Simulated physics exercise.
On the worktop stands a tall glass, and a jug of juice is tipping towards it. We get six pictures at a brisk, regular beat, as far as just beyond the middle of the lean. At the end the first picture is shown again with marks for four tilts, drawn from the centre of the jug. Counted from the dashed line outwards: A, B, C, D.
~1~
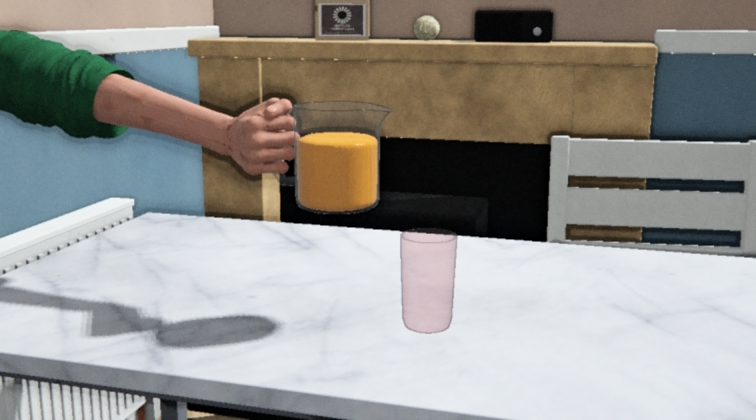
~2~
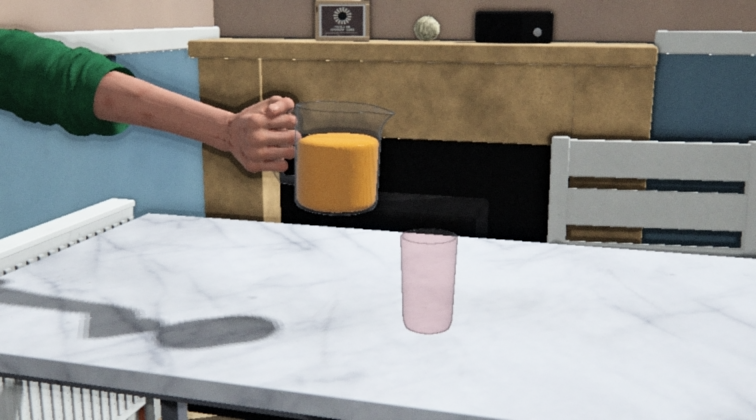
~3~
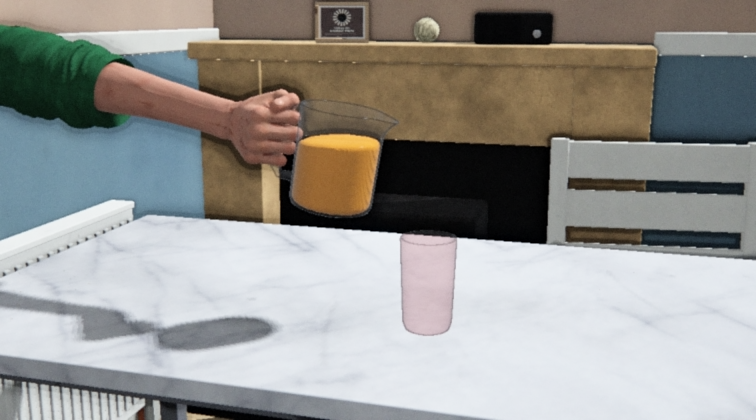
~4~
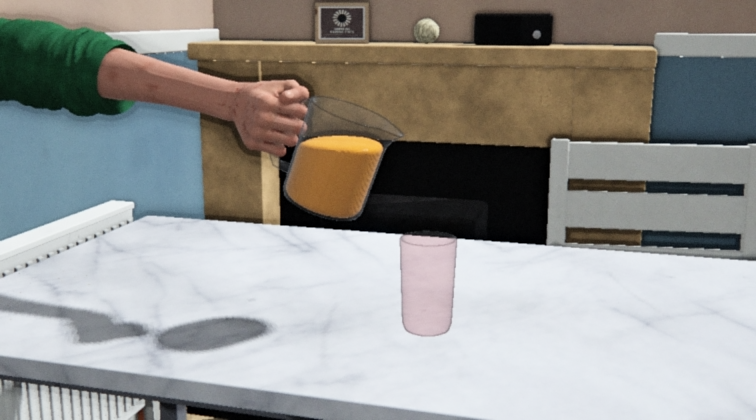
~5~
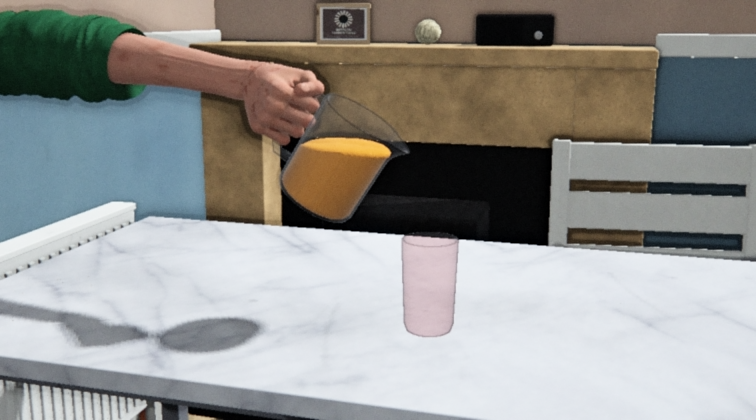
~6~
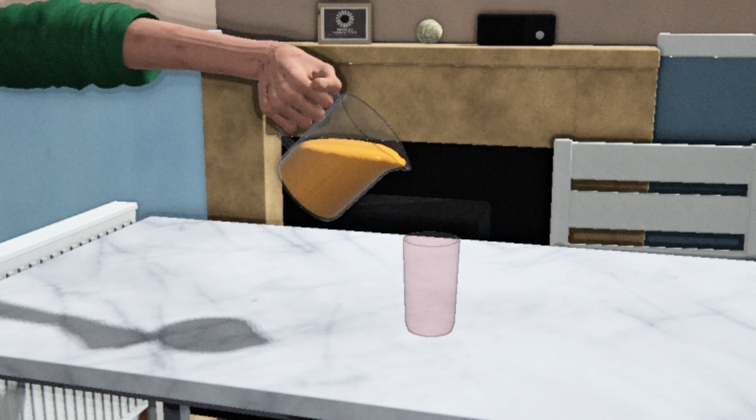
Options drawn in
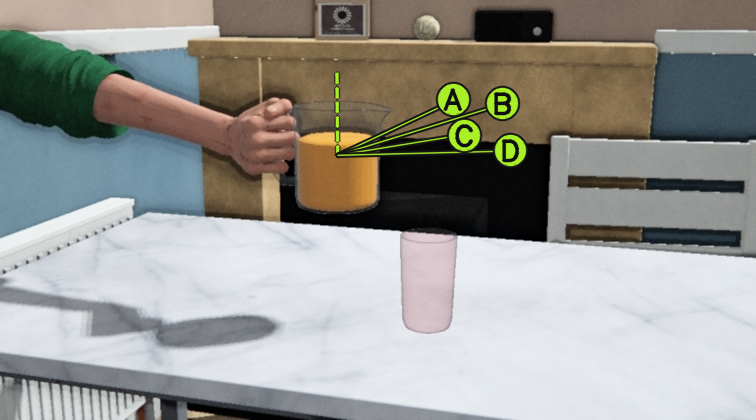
A hand in a green sleeve held a clear jug of orange juice above a marble-topped table, then steadily tilted it rightward near an empty pink glass, the juice shifting up to the lip.
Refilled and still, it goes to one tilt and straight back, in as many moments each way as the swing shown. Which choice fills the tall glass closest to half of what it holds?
A is best.
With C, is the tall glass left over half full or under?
Over.
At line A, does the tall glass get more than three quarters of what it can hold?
No, less.
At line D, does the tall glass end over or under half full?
Over.
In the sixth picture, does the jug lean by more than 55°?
No.
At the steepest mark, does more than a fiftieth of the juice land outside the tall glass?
Yes, it does.
In lime, A at (438, 107); B at (486, 109); C at (447, 137); D at (493, 151).
Choosing A, the tall glass ends with about 50 % of what it can hold; 5 % of the juice is spilt.
Choosing B, the tall glass ends with about 72 % of what it can hold; 8 % of the juice is spilt.
Choosing C, the tall glass ends with about 84 % of what it can hold; 15 % of the juice is spilt.
Choosing D, the tall glass ends with about 89 % of what it can hold; 24 % of the juice is spilt.
